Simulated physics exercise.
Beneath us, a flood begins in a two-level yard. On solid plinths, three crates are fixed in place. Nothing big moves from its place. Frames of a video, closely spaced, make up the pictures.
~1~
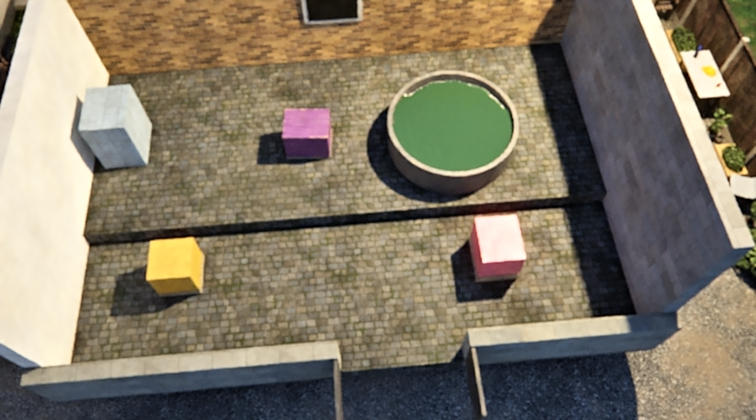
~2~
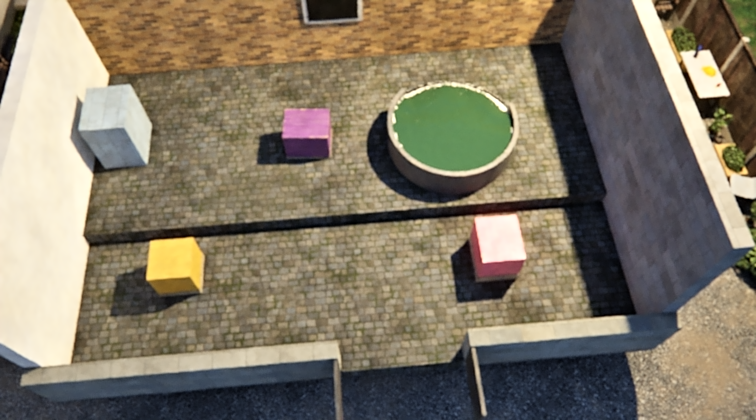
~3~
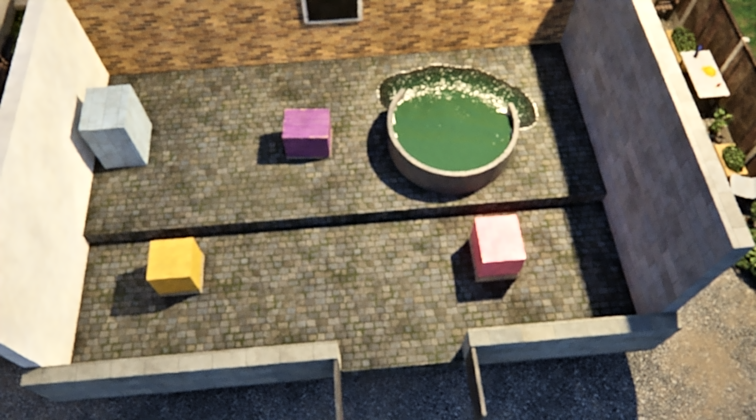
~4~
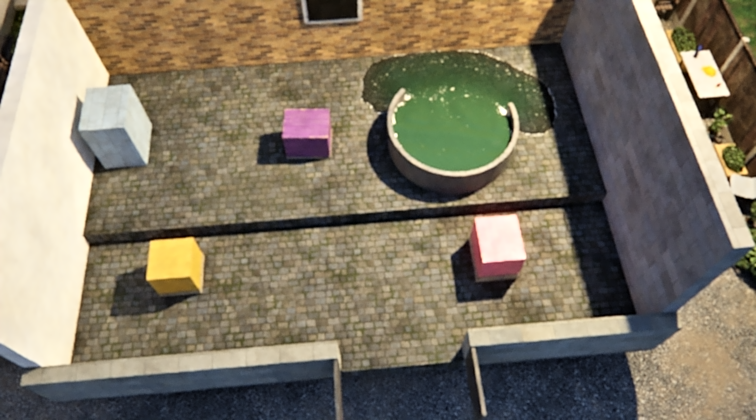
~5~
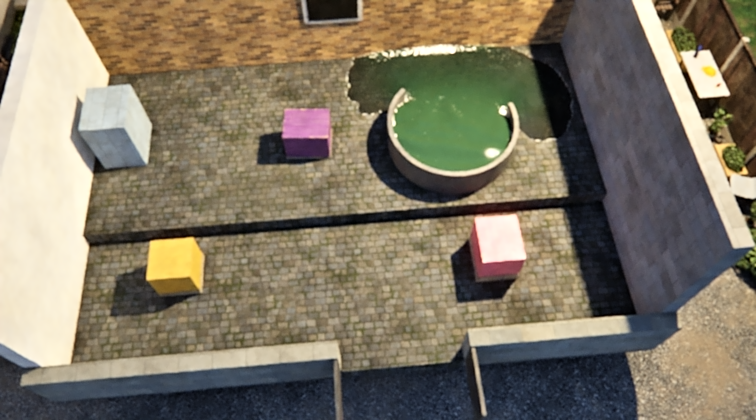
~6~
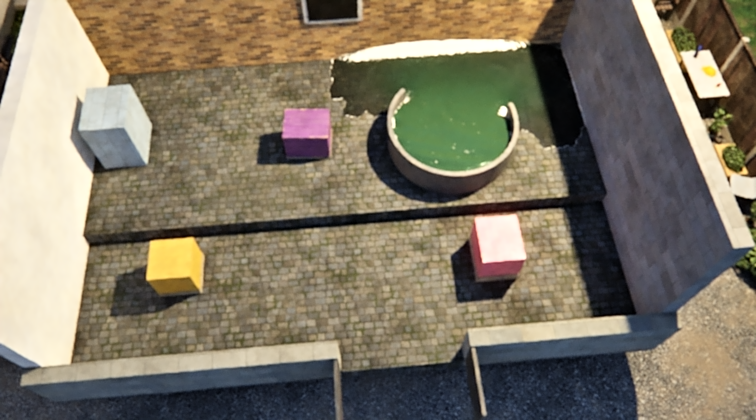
At first, green water sits still in a round tank in a walled, paved yard, with purple, yellow, pink and pale grey blocks standing around it. Then the tank's far side opens and water pours out, spreading in a widening dark pool across the paving to the brick wall behind.
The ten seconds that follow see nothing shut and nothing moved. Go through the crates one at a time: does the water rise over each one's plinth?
One at a time: The yellow crate - water stays below; the pink crate - water stays below; the purple crate - water gets over.
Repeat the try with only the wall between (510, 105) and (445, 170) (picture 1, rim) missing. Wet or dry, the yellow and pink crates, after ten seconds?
Result - yellow crate gets flooded, pink crate gets flooded.
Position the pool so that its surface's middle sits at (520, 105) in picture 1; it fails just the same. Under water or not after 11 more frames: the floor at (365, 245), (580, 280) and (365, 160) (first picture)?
Results in order - left untouched, left untouched, left untouched.
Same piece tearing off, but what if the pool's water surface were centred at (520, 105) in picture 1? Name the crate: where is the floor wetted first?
My pick is the purple crate.
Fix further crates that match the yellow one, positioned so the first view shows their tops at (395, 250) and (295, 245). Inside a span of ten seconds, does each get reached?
In the listed order, the first crate remains untouched while the second remains untouched.
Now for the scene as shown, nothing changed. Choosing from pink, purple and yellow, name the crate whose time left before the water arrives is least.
The crate marked purple it is.
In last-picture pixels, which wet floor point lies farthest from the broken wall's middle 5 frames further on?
Approximate pixel: (256, 70).
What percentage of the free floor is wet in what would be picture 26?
It works out to about 45 in a hundred.
A moment on, water covers 15 % of the floor; the yellow crate not reached, the pink crate not reached, the purple crate not reached.
Next, water covers 20 % of the floor; the yellow crate not reached, the pink crate not reached, the purple crate not reached.
Then, water covers 45 % of the floor; the yellow crate not reached, the pink crate water round its plinth, the purple crate water round its plinth.
Later, water covers 65 % of the floor; the yellow crate water round its plinth, the pink crate water round its plinth, the purple crate water round its plinth.
In the end, water covers 90 % of the floor; the yellow crate stayed above the water, the pink crate stayed above the water, the purple crate was topped.
